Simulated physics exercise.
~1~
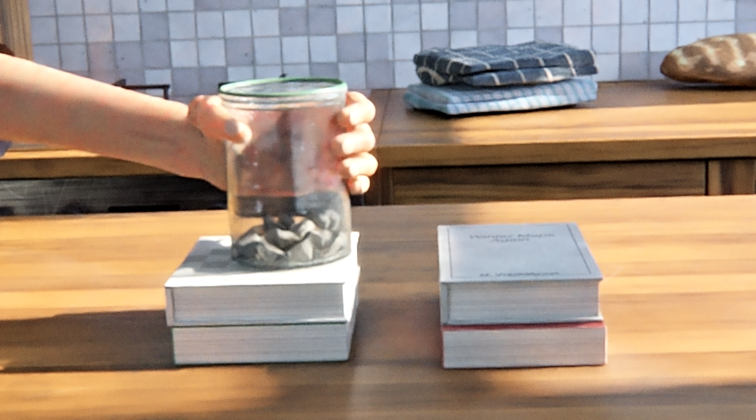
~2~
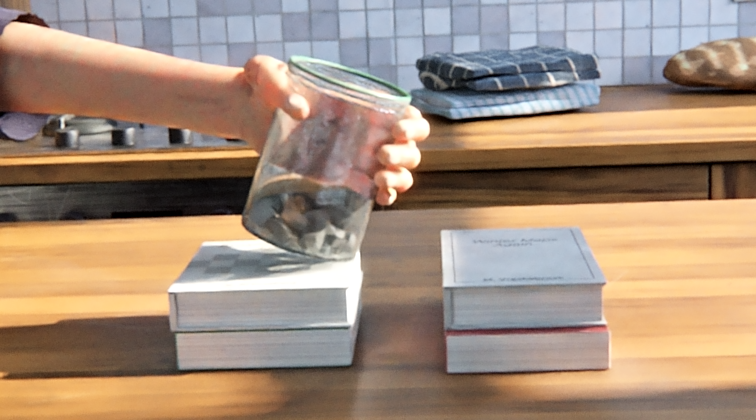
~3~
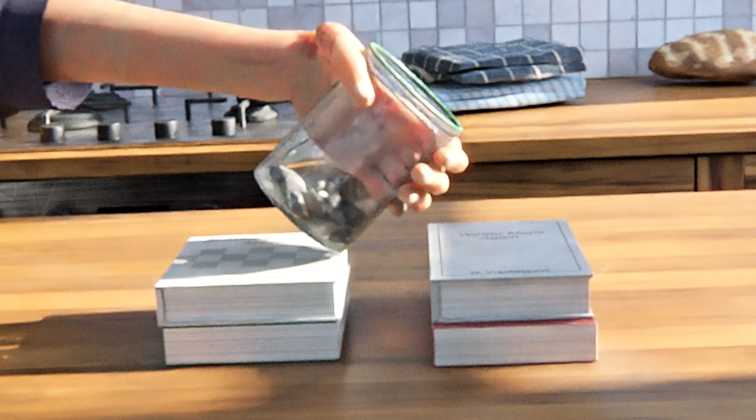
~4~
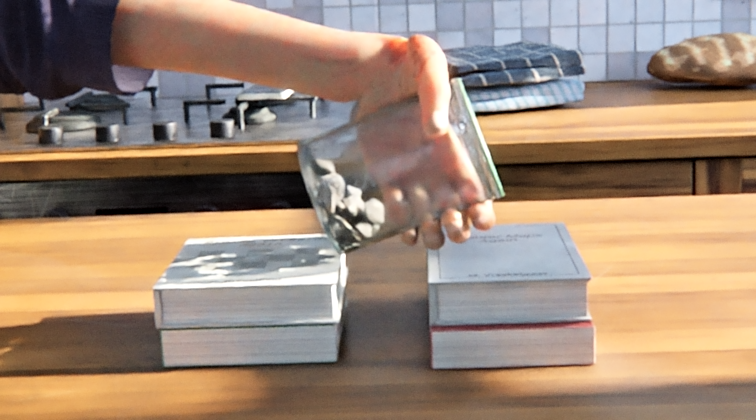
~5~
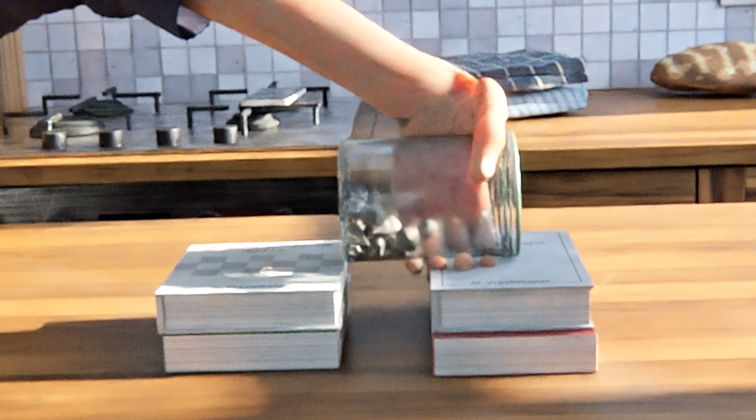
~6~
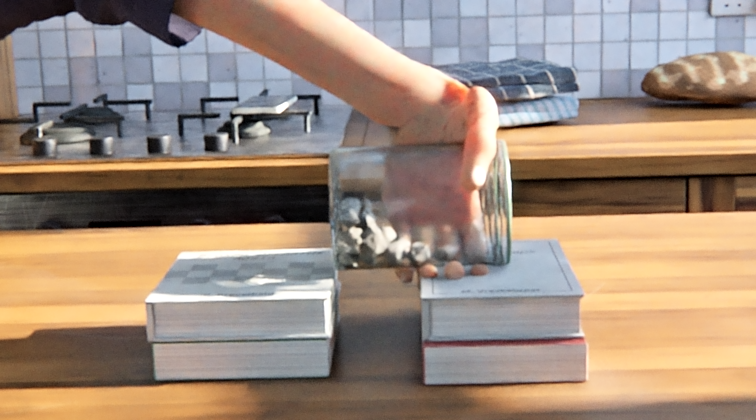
In the video, a hand lifts a clear jar of small dark pieces from the left stack of books on a wooden counter, tips it rightward onto its side, and lowers it against the right stack, holding it there with the pieces still inside.
